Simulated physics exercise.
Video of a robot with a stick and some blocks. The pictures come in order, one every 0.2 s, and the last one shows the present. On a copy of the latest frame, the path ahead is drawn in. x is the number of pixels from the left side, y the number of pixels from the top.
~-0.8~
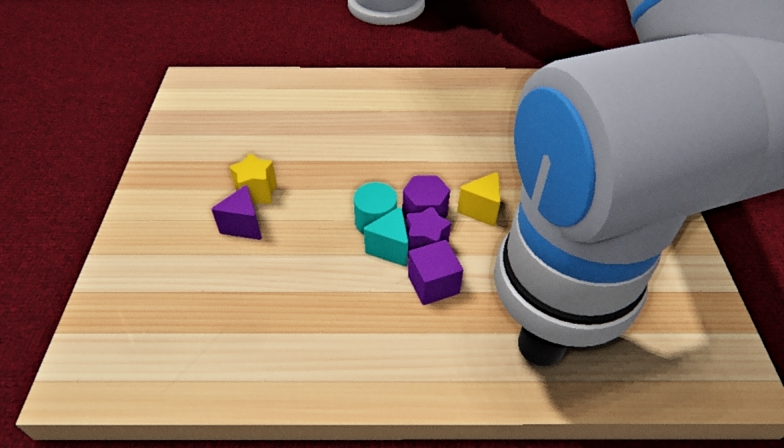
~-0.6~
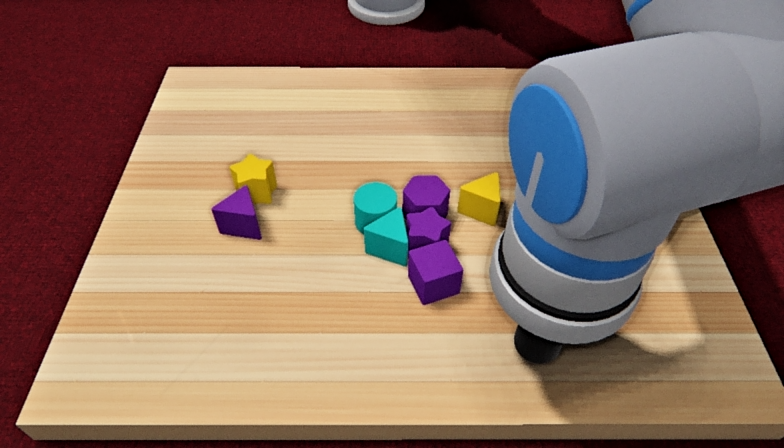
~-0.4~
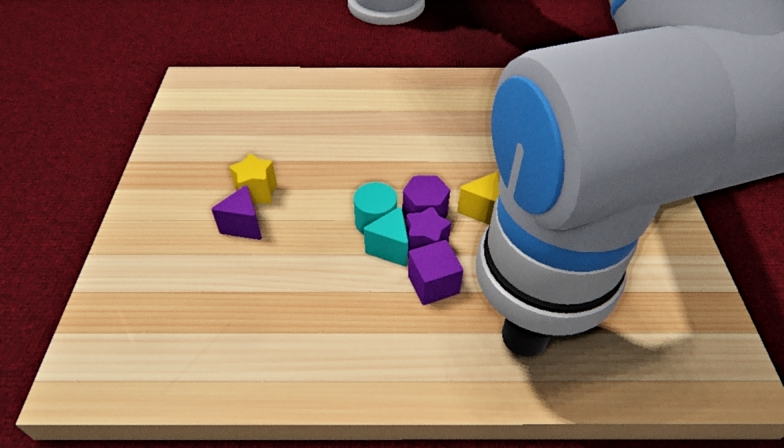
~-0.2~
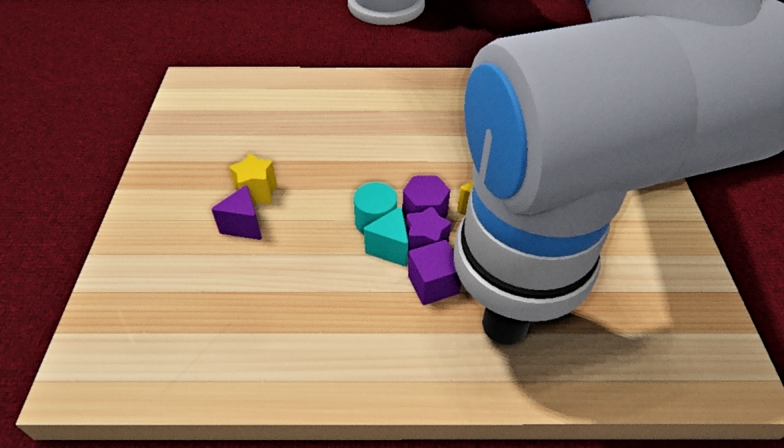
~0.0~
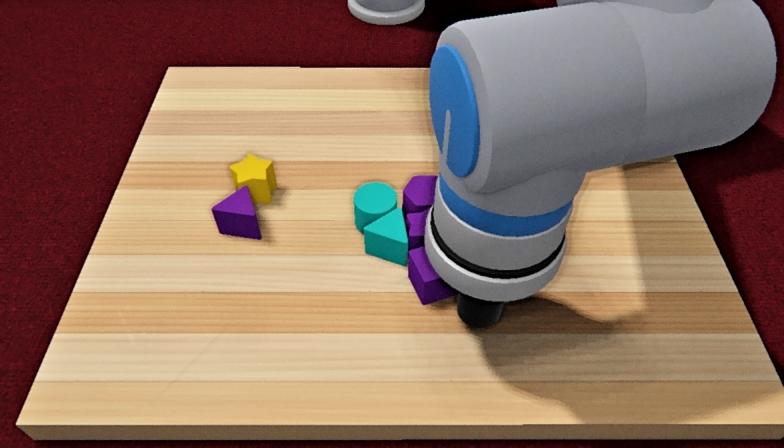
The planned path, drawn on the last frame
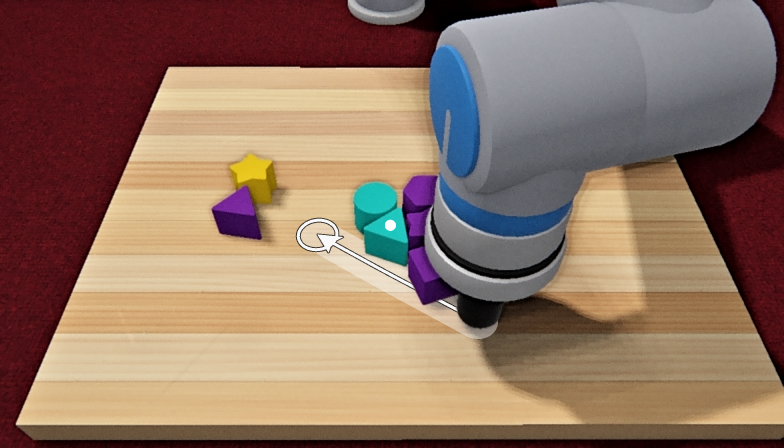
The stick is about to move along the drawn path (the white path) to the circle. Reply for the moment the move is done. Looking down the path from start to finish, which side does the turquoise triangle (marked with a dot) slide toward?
Sideways, to the right.
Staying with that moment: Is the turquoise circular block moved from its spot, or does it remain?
Displaced.
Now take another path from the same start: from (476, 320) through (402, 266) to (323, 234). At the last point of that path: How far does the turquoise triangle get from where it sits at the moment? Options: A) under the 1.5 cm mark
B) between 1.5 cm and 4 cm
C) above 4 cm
The correct letter is C.
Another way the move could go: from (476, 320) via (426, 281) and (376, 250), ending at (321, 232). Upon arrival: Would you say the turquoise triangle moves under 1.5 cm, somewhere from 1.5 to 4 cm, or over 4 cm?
Over 4 cm.
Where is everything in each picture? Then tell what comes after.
The first picture shows stick tip (540, 347); block tops, turquoise circular block (375, 197); turquoise triangle (390, 225); purple star block (428, 223); purple square (436, 260).
The second picture shows stick (536, 345); blocks unchanged.
The third picture shows stick (524, 338); blocks unchanged.
The fourth picture shows stick (504, 327); blocks unchanged.
The fifth picture shows stick (478, 311); turquoise circular block (375, 197); turquoise triangle (390, 225); purple star block partly hidden; purple square partly hidden.
Path on the board, in a line from (476, 320) to (318, 235); the dot is on the turquoise triangle.
The first path, step by step. One third of the way, stick (419, 281); turquoise circular block (366, 186); turquoise triangle (365, 213), turned 30° clockwise; purple star block (407, 207), turned 70° clockwise; purple square (390, 241), turned 15° anticlockwise.
Two thirds of the way, stick (364, 251); turquoise circular block (359, 173); turquoise triangle (323, 189), turned 60° clockwise; purple star block (404, 207), turned 80° clockwise; purple square (335, 214), turned 20° anticlockwise.
At the end, stick (316, 225); turquoise circular block (359, 172); turquoise triangle (298, 162), turned 80° clockwise; purple star block (404, 207), turned 80° clockwise; purple square (295, 185).
